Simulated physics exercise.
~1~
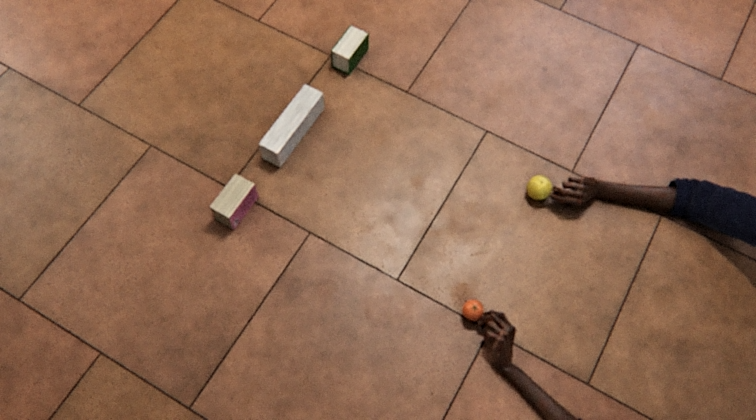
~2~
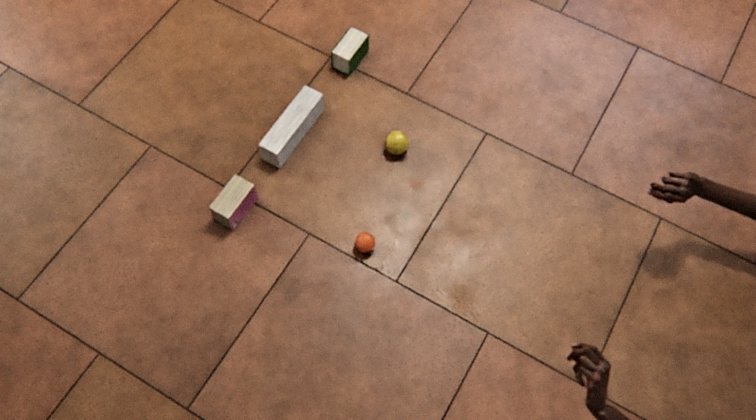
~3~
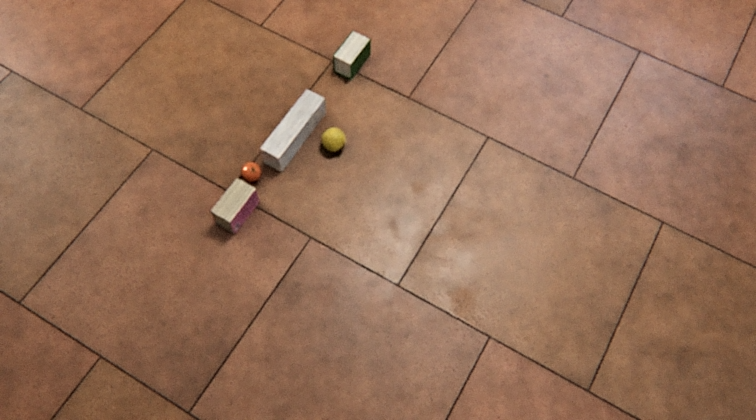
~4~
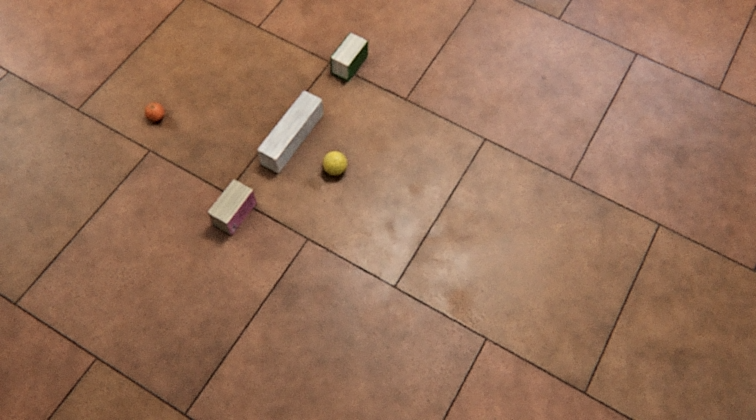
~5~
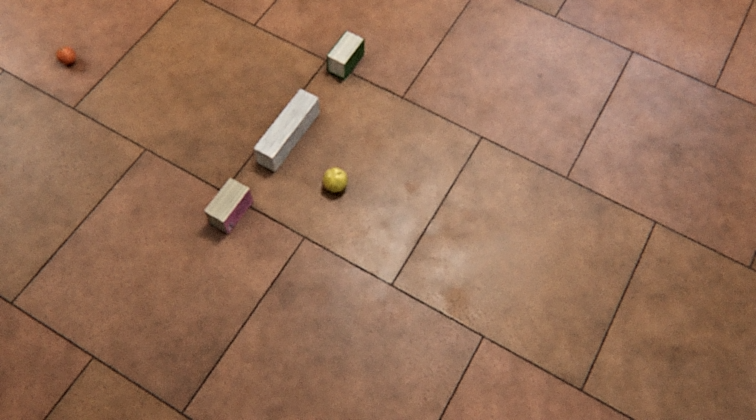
Orange ball rolling from one hand through a gap between blocks, while a yellow ball from another bounces off the white block.
